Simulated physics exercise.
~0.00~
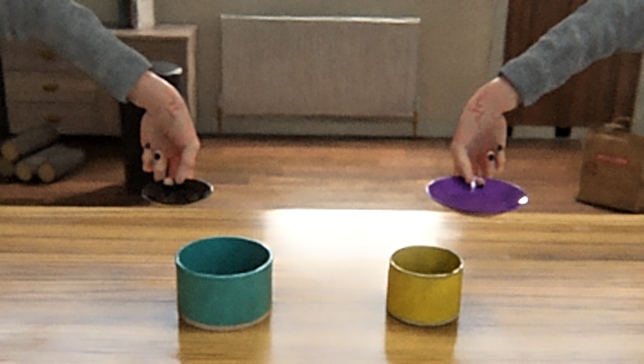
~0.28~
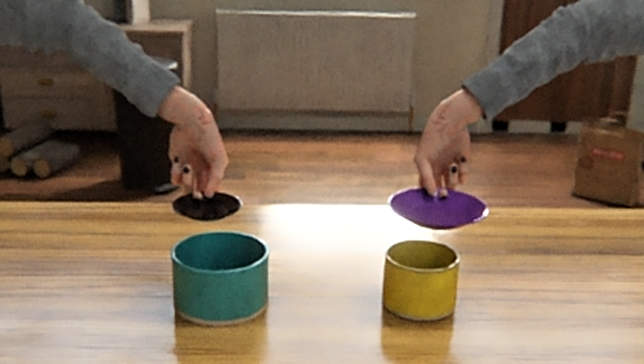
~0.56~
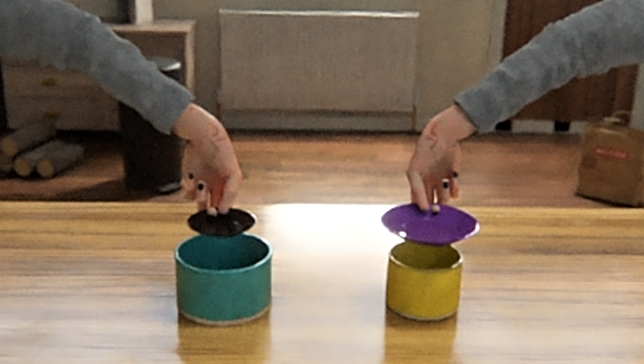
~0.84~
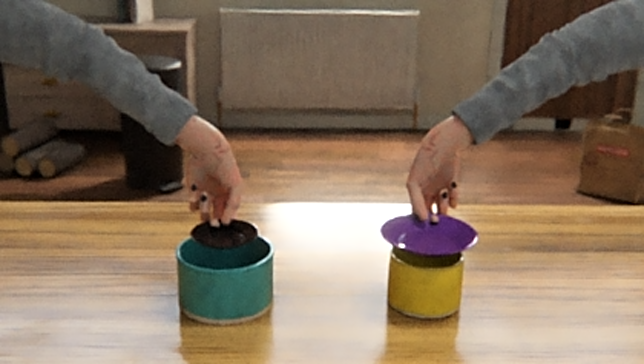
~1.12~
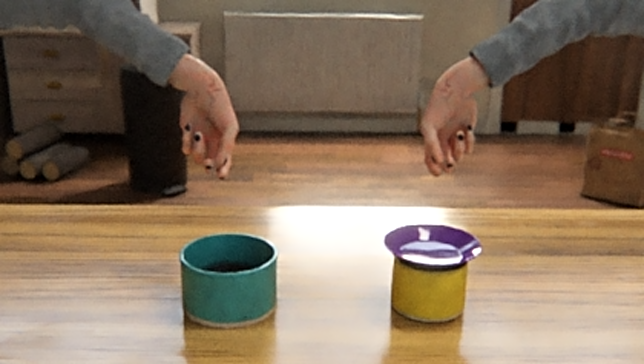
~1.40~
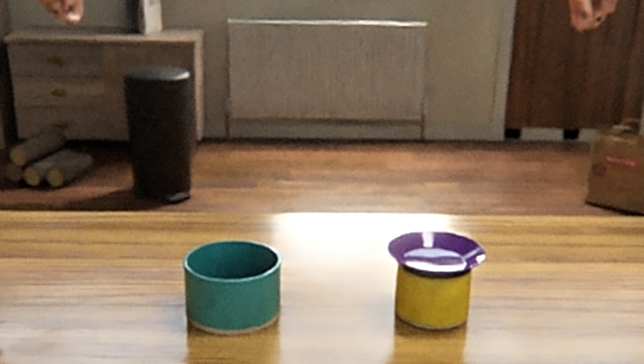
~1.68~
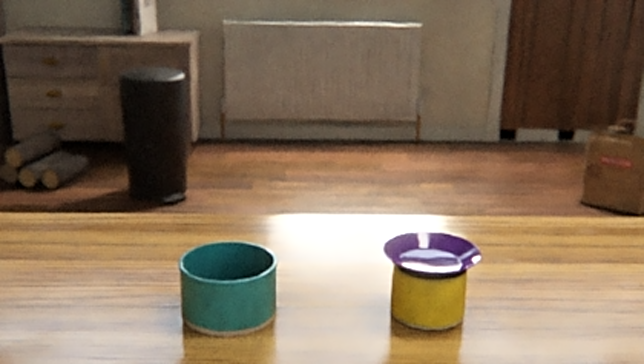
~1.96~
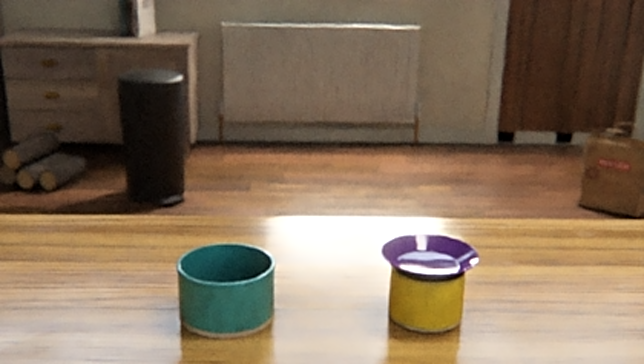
Two hands in grey sleeves reach in from either side above a wooden table, seen from the front by a slightly swaying camera in a room with a radiator and a dark bin. The left hand holds a small black saucer over a teal container, and the right holds a wider purple plate over a smaller mustard-yellow one. Both hands move inward and lower the discs to the openings. They let go, and the saucer drops inside the teal container while the plate settles on the yellow rim. The hands withdraw, leaving the teal container open and the plate resting across the yellow one.
